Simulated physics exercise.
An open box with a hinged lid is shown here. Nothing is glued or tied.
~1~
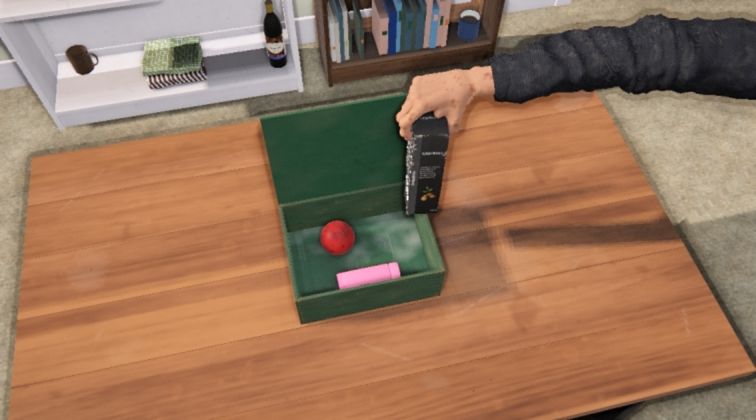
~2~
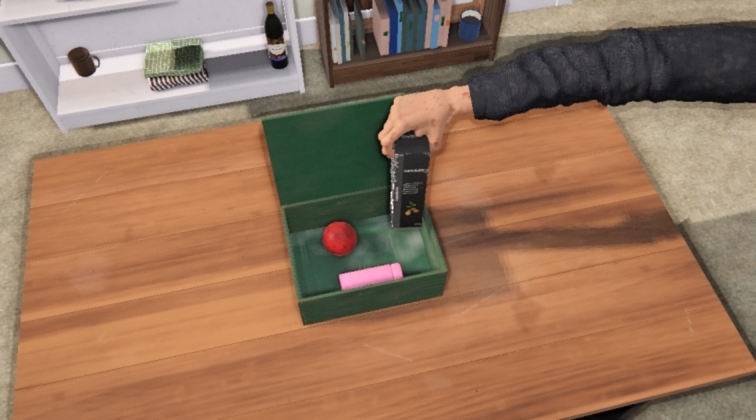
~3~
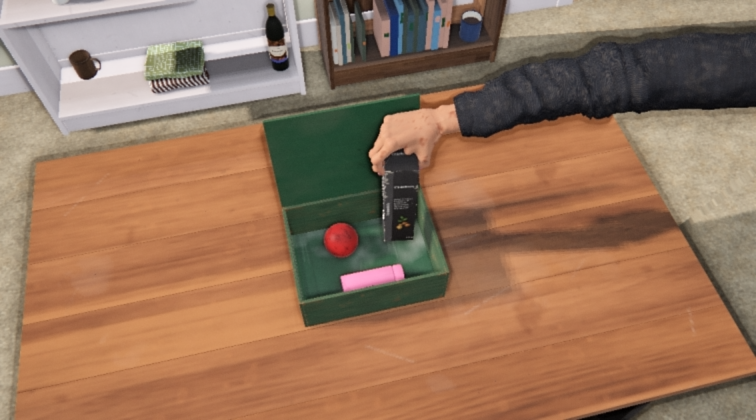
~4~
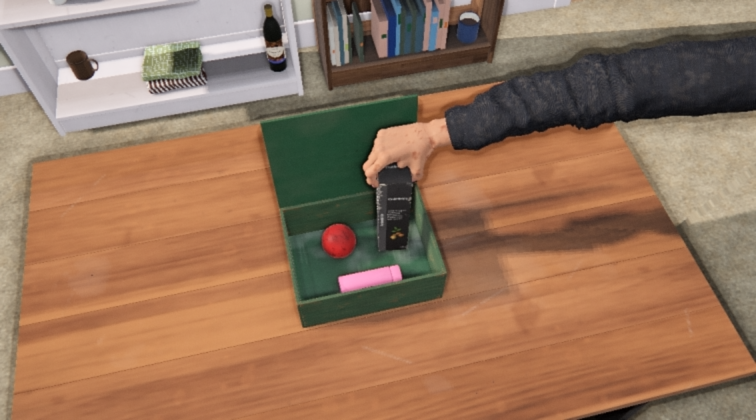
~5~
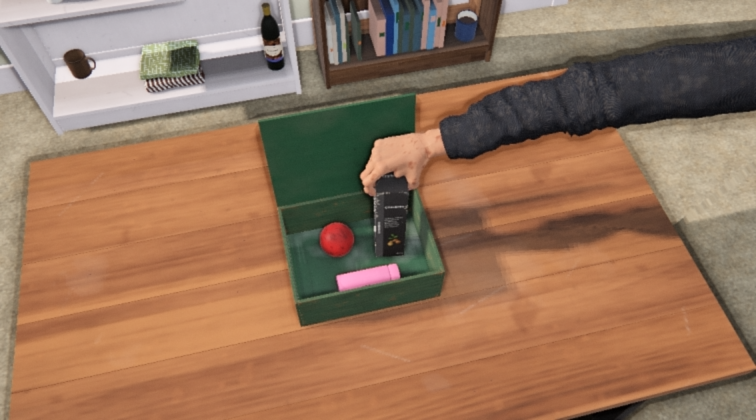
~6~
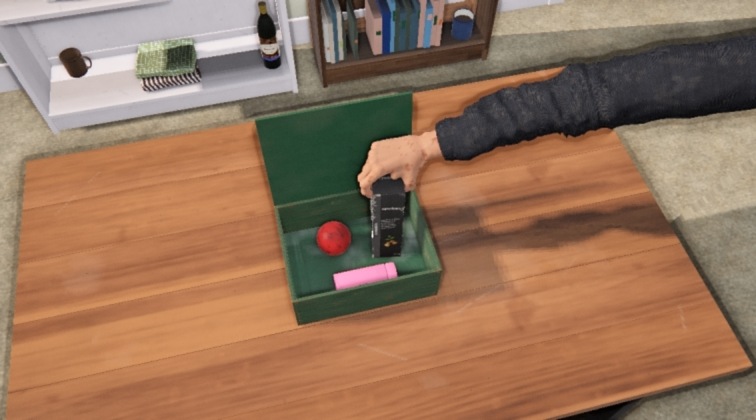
We see an open green box holding a red ball and a pink cylinder on a wooden table. A hand moves a black carton left and lowers it into the box, still gripping it.
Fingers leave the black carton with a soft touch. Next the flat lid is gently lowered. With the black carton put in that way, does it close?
Box left unshut.
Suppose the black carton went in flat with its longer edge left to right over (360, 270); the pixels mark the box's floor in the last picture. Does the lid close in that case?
Put it in like that and the lid gets all the way down.
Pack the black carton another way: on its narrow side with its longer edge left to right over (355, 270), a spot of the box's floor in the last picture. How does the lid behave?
Then it comes fully down.
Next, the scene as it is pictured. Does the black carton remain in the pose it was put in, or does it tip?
Looking at the last picture, it is left as set.
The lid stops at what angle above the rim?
The answer is about 70 degrees.
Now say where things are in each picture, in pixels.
On its way; black carton (425, 166); red ball (338, 238), in the first frame.
On its way; black carton (408, 182); red ball (340, 239), in the second frame.
On its way; black carton (399, 197); red ball (341, 240), in the third frame.
On its way; black carton (393, 208); red ball (339, 241), in the fourth frame.
On its way; black carton (390, 216); red ball (337, 240), in the fifth frame.
Put in, still held; black carton (387, 217); red ball (334, 239), in the sixth frame.
Then, 1.00 s past the last view, lid starting down.
Then, 1.30 s past the last view, lid 80° above the rim.
Then, 1.40 s past the last view, lid 73° above the rim.
Then, 2.70 s past the last view, lid 68° above the rim.
Finally, lid 68° above the rim; all 3 still in place. Final places as the last picture's camera would see them, black carton near (387, 217).
